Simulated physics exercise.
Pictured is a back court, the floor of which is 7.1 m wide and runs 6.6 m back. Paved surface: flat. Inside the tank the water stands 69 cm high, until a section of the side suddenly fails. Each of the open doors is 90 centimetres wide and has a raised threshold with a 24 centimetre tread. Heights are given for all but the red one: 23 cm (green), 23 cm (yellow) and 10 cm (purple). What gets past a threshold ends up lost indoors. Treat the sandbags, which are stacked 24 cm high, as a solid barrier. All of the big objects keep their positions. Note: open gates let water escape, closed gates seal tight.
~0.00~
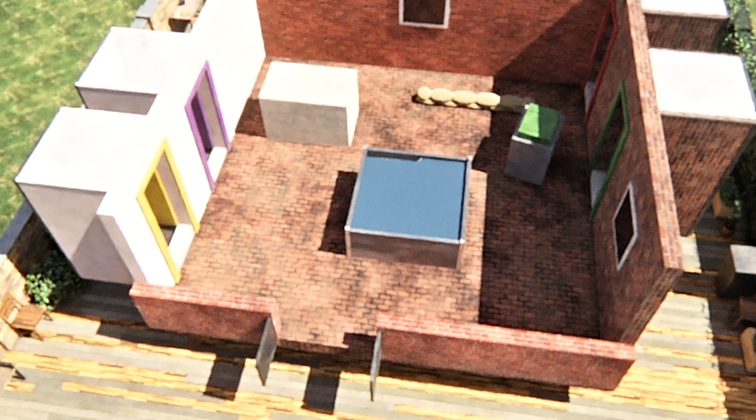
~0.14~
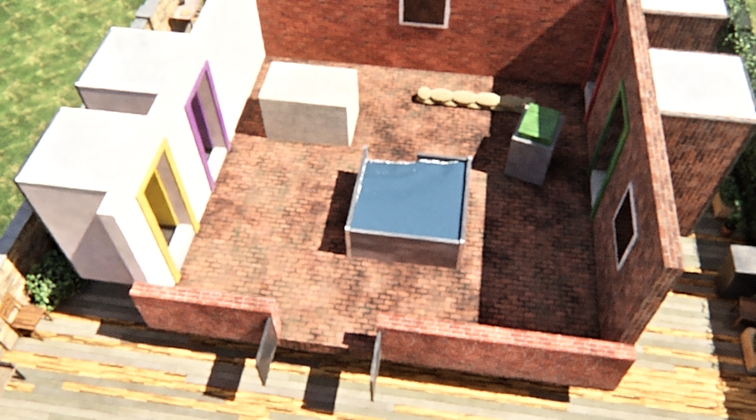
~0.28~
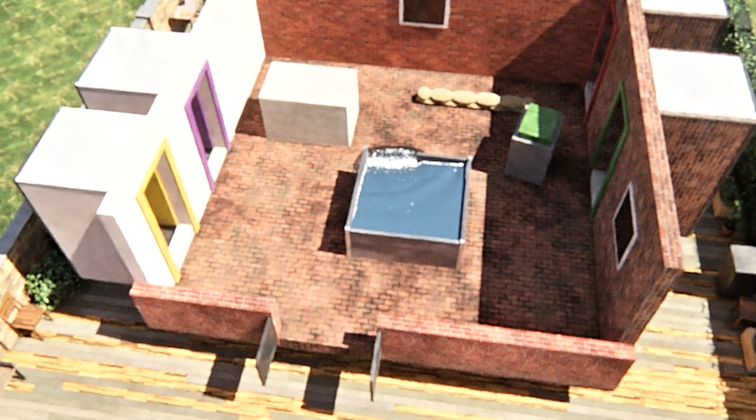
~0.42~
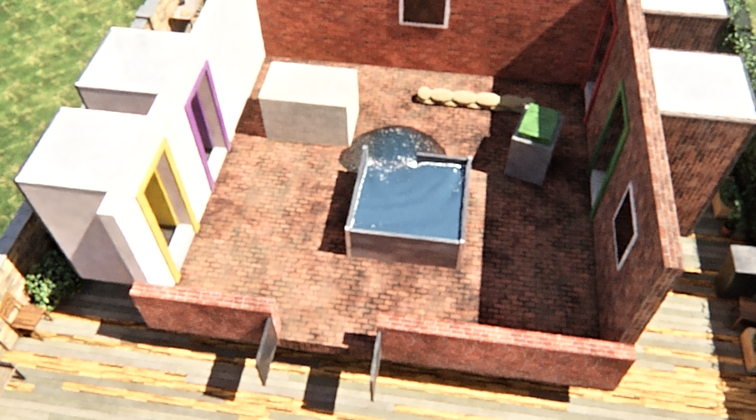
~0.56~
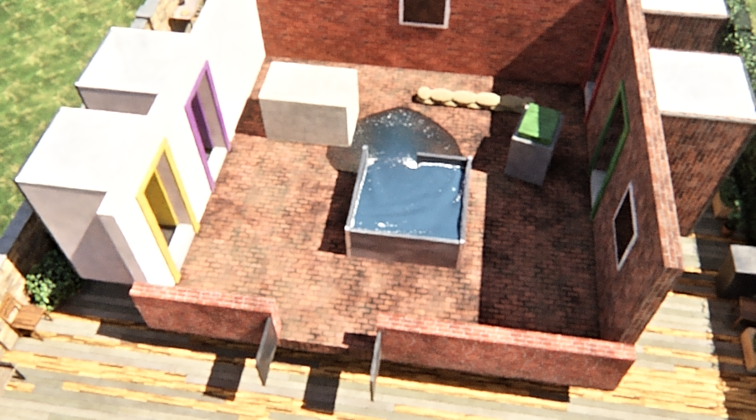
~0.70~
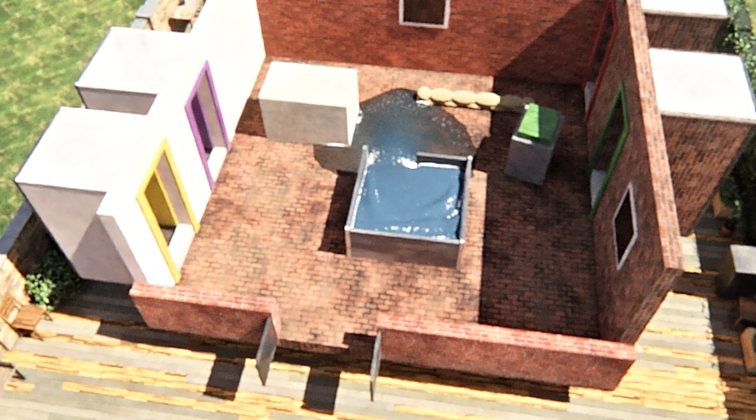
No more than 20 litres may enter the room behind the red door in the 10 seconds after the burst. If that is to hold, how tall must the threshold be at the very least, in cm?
Close to 17 cm is just enough.
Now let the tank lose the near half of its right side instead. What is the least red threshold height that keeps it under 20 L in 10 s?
In that case about 12.0 cm.
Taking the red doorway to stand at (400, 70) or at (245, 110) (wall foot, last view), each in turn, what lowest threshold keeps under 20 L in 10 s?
You'd want roughly 31 cm there first, then roughly 7.5 cm.
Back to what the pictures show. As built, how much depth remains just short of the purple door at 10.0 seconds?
It stands about 4.0 centimetres deep.
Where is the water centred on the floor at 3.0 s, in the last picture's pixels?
Approximately (403, 153).
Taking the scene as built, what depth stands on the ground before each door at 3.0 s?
Green door 1 cm, yellow door 0 cm, red door 5 cm, purple door 6 cm.
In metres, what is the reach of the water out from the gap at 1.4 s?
Distance from gap: Approx. 3.6 m.
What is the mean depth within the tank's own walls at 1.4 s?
Close to 46 cm deep on average.
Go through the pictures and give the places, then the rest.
The tank at (411, 195) is whole and still, 69 cm deep; the red door at (597, 67) is dry, in the first picture.
Water pours out on the far side and has run 0.3 m, to a hidden place; about 9 cm deep outside, 69 cm at the back, in the second picture.
The gap is on the far side, the front 0.8 m out at (396, 149); the back of the tank holds 69 cm, in the third picture.
The gap is on the far side, the front 1.4 m out at (402, 128); the back of the tank holds 68 cm, in the fourth picture.
The front is at (403, 110), 1.9 m from the gap on the far side; 3.3 m2 of floor is wet, 64 cm left at the back, in the fifth picture.
Water pours out on the far side and has run 2.5 m, to (398, 92); about 5 cm deep outside, 57 cm at the back; 2.8 m in a straight line remain to the red door at (597, 67), in the sixth picture.
After 1.4 s water covers 20 % of the floor, deepest (38 cm) near (388, 176); it has not reached the red door.
After 3.0 s water covers 40 % of the floor, deepest (30 cm) near (399, 71); 5 cm at the red door, 0 litres in over its 25 cm threshold.
After 10.0 s water covers 95 % of the floor, deepest (11 cm) near (464, 77); 10 cm at the red door, 1 litre in over its 25 cm threshold.
At the red door as built, the water arrived by 2.6 s and peaked near 23 cm at 3.4 s.
With a threshold of 14 cm, 46 litres would have come in within the 10 s; with 19 cm, 10 litres. So under 20 litres takes about 17 cm.
